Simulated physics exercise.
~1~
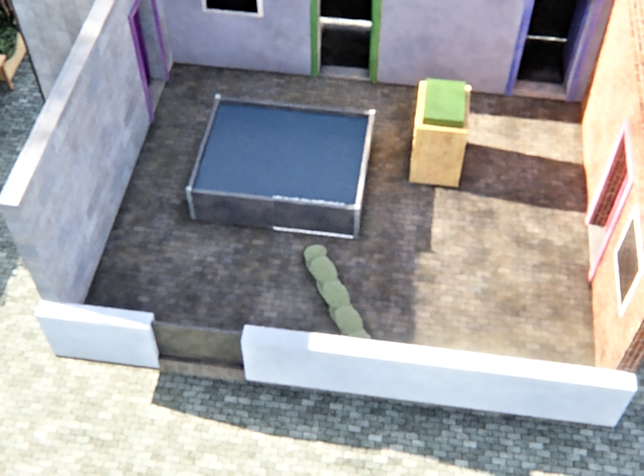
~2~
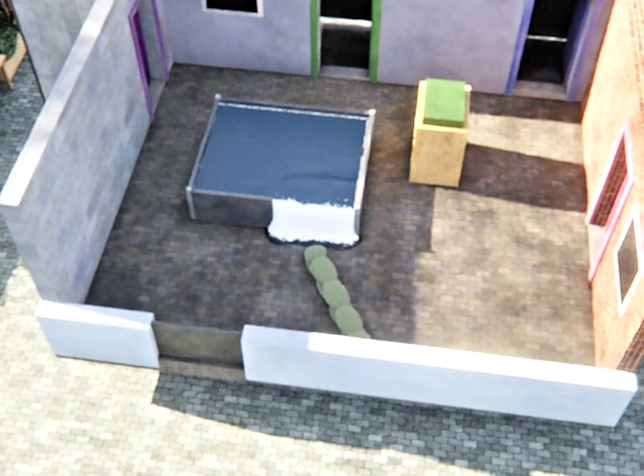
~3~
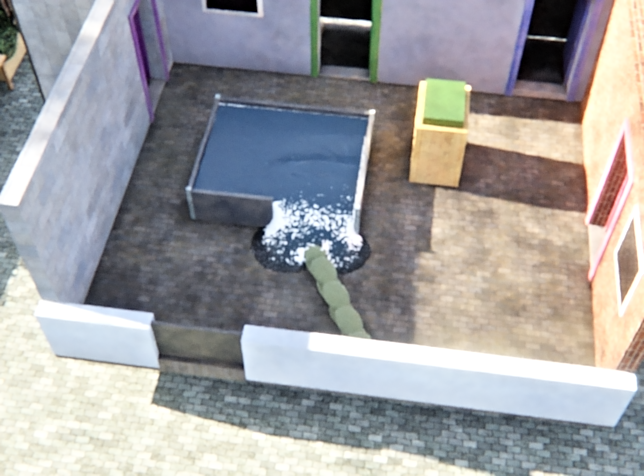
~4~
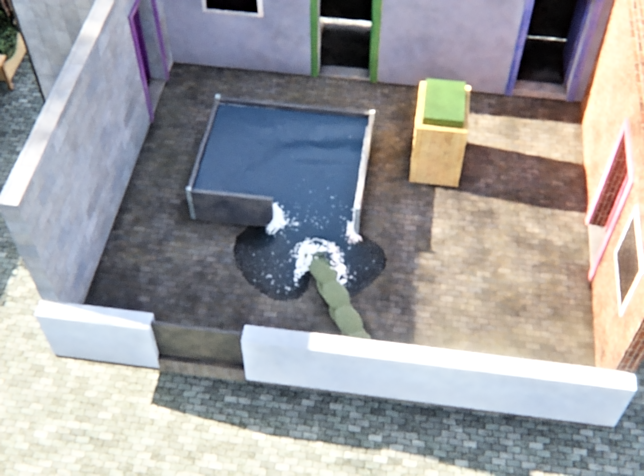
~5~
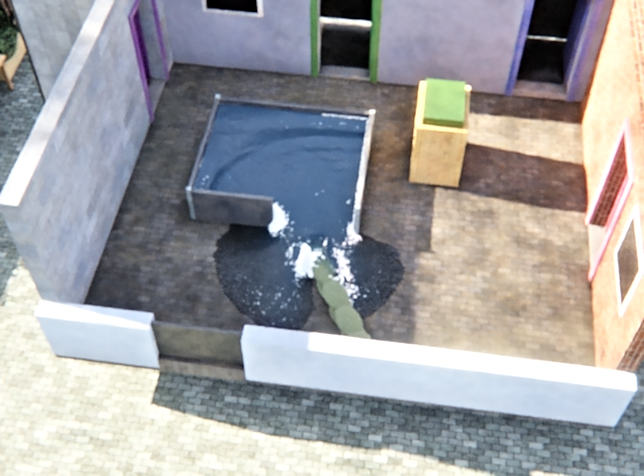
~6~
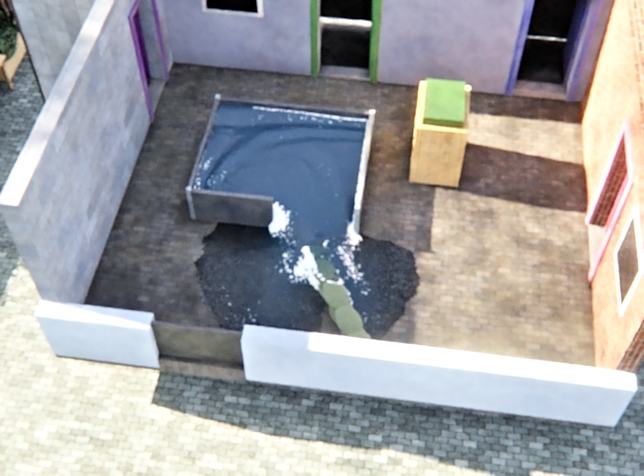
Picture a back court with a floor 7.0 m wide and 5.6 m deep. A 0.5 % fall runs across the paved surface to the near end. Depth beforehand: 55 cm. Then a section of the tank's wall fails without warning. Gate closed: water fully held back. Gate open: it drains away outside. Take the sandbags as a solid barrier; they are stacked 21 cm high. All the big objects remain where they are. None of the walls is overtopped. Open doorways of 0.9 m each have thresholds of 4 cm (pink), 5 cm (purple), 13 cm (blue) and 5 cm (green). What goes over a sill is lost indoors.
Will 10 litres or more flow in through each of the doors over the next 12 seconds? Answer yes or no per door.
Pink door: Yes, purple door: Yes, blue door: No, green door: Yes.
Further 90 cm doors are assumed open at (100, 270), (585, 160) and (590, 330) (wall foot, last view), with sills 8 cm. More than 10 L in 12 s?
The first one exceeds it, the second one doesn't reach it, and the third one exceeds it.
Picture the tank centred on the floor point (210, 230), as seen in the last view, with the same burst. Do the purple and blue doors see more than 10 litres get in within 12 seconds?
Purple gets no more than that, blue gets no more than that.
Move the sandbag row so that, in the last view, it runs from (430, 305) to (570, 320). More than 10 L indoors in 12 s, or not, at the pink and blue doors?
Well, the pink one ends up within bounds and the blue one ends up within bounds.
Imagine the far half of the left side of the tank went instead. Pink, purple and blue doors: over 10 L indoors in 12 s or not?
Note: Pink short of the mark, purple beyond the mark, blue short of the mark.
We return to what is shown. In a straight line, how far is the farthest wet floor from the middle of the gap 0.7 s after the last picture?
Around 3.4 metres.
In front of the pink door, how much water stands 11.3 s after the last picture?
5.5 cm.
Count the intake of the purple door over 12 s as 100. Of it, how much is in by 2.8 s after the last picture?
Share by then: ~ 0 %.
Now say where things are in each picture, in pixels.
The first frame shows still water, 55 cm deep, in the tank at (284, 154).
In the second frame, the front is at (270, 232), 0.7 m from the gap at (314, 222); 0.2 m2 of floor is under water; 55 cm left at the back of the tank.
In the third frame, the front is at (268, 261), 0.9 m from the gap at (314, 223); 0.8 m2 of floor is under water; 55 cm left at the back of the tank.
In the fourth frame, water pours out at (314, 223) and has run 1.3 m, to (266, 289); typically 7 cm deep outside, 55 cm at the tank's back.
In the fifth frame, the front is at (271, 326), 1.8 m from the gap at (314, 223); 2.6 m2 of floor is under water; 54 cm left at the back of the tank.
In the sixth frame, water pours out at (314, 223) and has run 2.3 m, to a hidden place; typically 4 cm deep outside, 50 cm at the tank's back.
Then, 0.7 s after the last picture water covers 20 % of the floor and is deepest (39 cm) near (317, 243); pink door not reached, purple door not reached, blue door not reached, green door not reached.
Then, 1.5 s after the last picture water covers 35 % of the floor and is deepest (32 cm) near (317, 243); pink door not reached, purple door not reached, blue door not reached, green door not reached.
Then, 2.8 s after the last picture water covers 45 % of the floor and is deepest (28 cm) near (597, 386); pink door 6 cm at the sill, 0 L in, purple door not reached, blue door not reached, green door not reached.
Then, 6.3 s after the last picture water covers 85 % of the floor and is deepest (15 cm) near (86, 334); pink door 7 cm at the sill, 11 L in, purple door 7 cm at the sill, 0 L in, blue door 10 cm at the sill, 0 L in, green door 1 cm at the sill, 0 L in.
Then, 11.3 s after the last picture water covers 95 % of the floor and is deepest (10 cm) near (349, 132); pink door 6 cm at the sill, 27 L in, purple door 9 cm at the sill, 34 L in, blue door 6 cm at the sill, 0 L in, green door 9 cm at the sill, 30 L in.
